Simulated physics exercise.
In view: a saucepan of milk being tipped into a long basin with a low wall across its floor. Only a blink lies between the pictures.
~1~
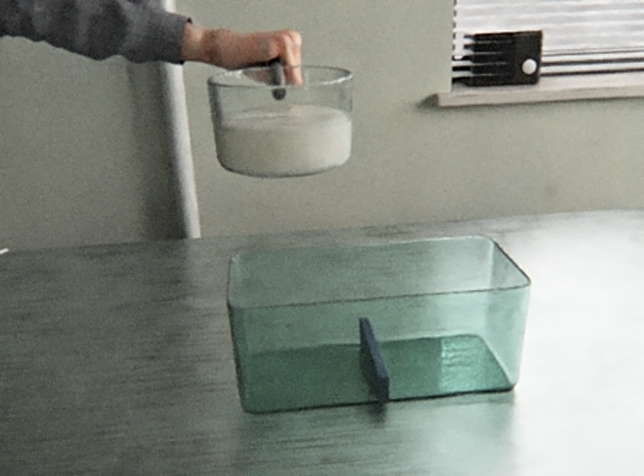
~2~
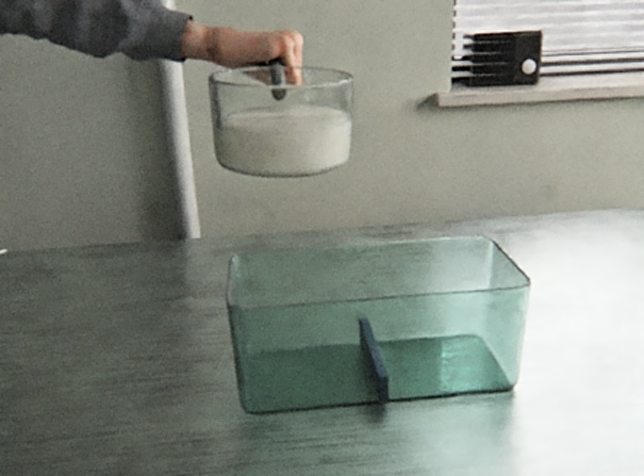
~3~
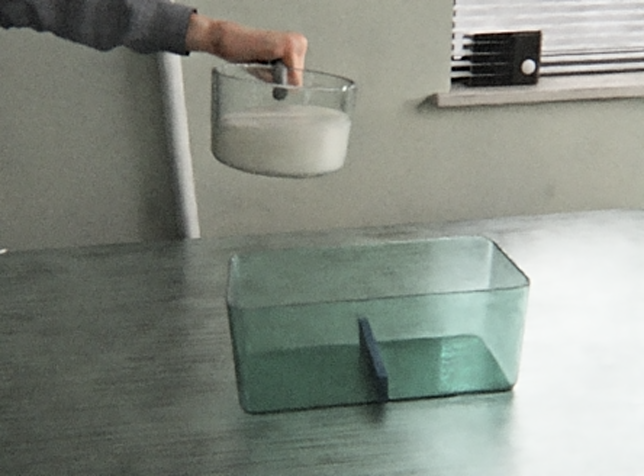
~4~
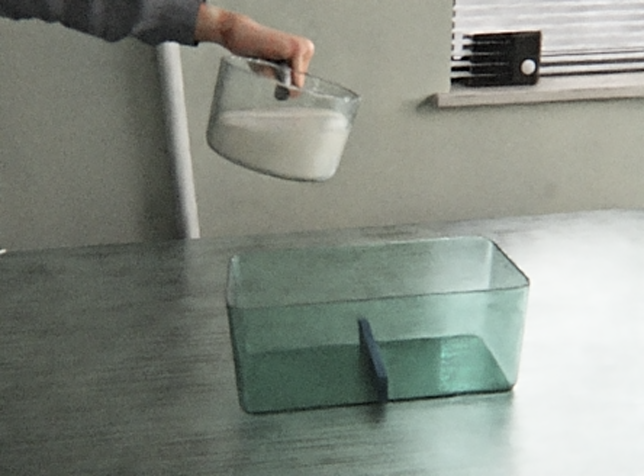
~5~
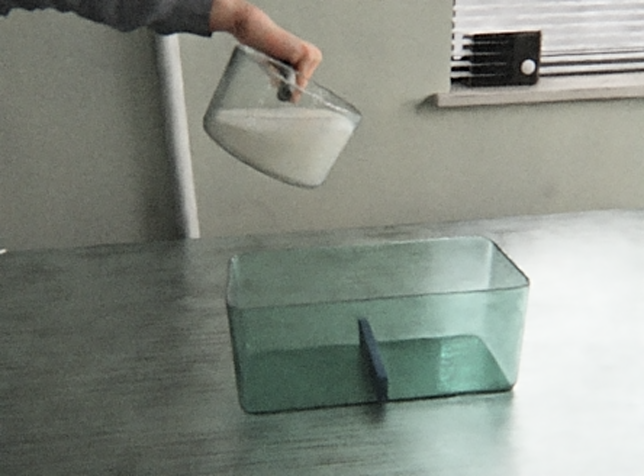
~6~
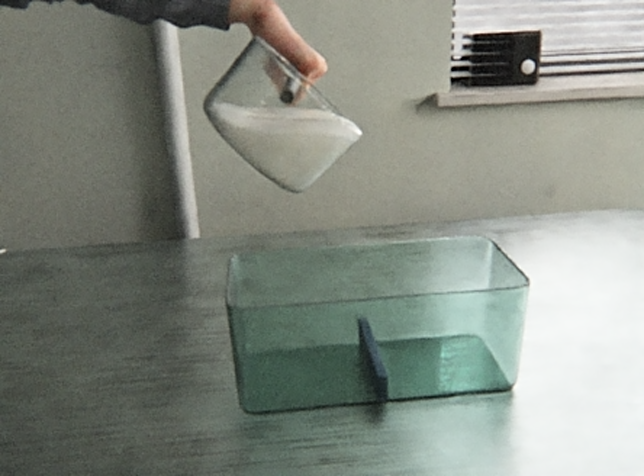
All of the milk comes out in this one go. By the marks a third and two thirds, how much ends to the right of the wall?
The share right of the wall is more than two thirds.
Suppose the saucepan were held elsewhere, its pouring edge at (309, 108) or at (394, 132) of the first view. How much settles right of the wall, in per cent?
Near 25 % and 85 %.
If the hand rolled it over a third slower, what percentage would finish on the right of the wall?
It comes to 90 per cent or so.
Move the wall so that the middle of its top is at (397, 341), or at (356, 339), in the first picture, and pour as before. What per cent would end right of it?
Near 55 % and 90 %.
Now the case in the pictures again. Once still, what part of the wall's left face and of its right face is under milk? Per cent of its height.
Near 10 on the left, 80 on the right.
A moment on, the saucepan is tipped right over and 32 per cent is still to pour, 0 is left of the wall and 19 right of it.
Next, the saucepan is tipped right over and 8 per cent is still to pour, 10 is left of the wall and 70 right of it.
Then the saucepan is tipped right over and 1 per cent is still to pour, 12 is left of the wall and 83 right of it.
Later the saucepan is tipped right over and 0 per cent is still to pour, 13 is left of the wall and 85 right of it.
In the end 14 per cent lies left of the wall, 85 right of it and 1 outside.
